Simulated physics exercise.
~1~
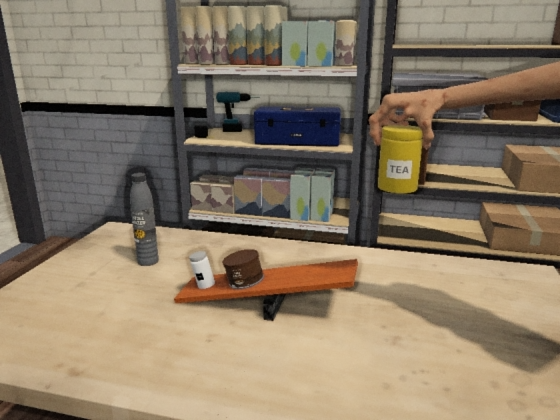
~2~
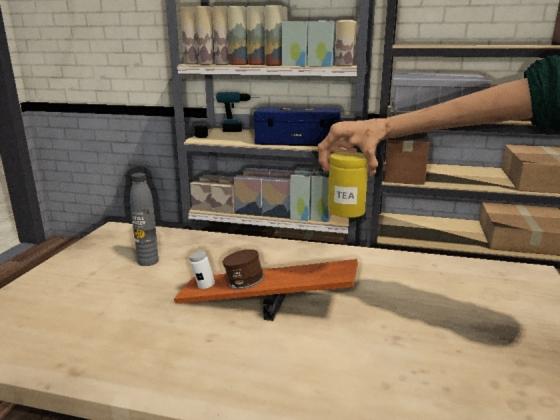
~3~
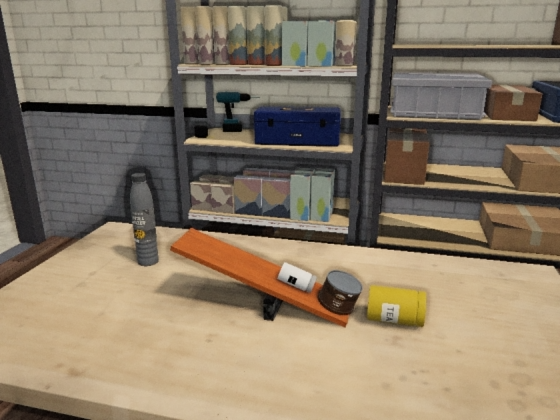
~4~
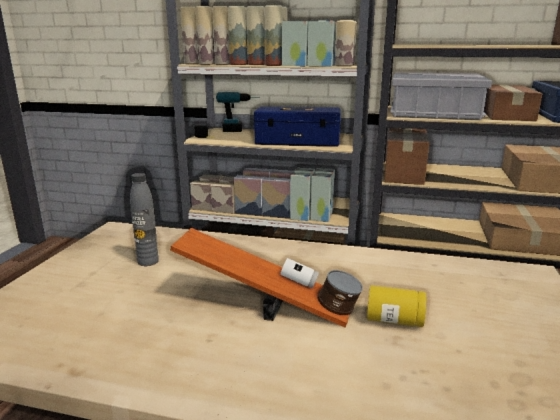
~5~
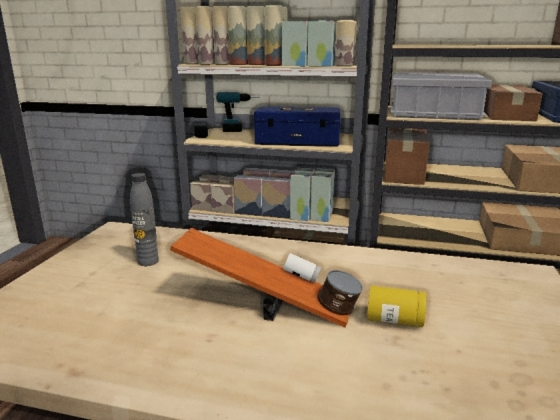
On a wooden workbench, a hand moved a yellow tea jar left over the raised end of an orange see-saw and let go; the plank tipped the other way, sending a white shaker and brown tin rightward, and the jar ended on its side.
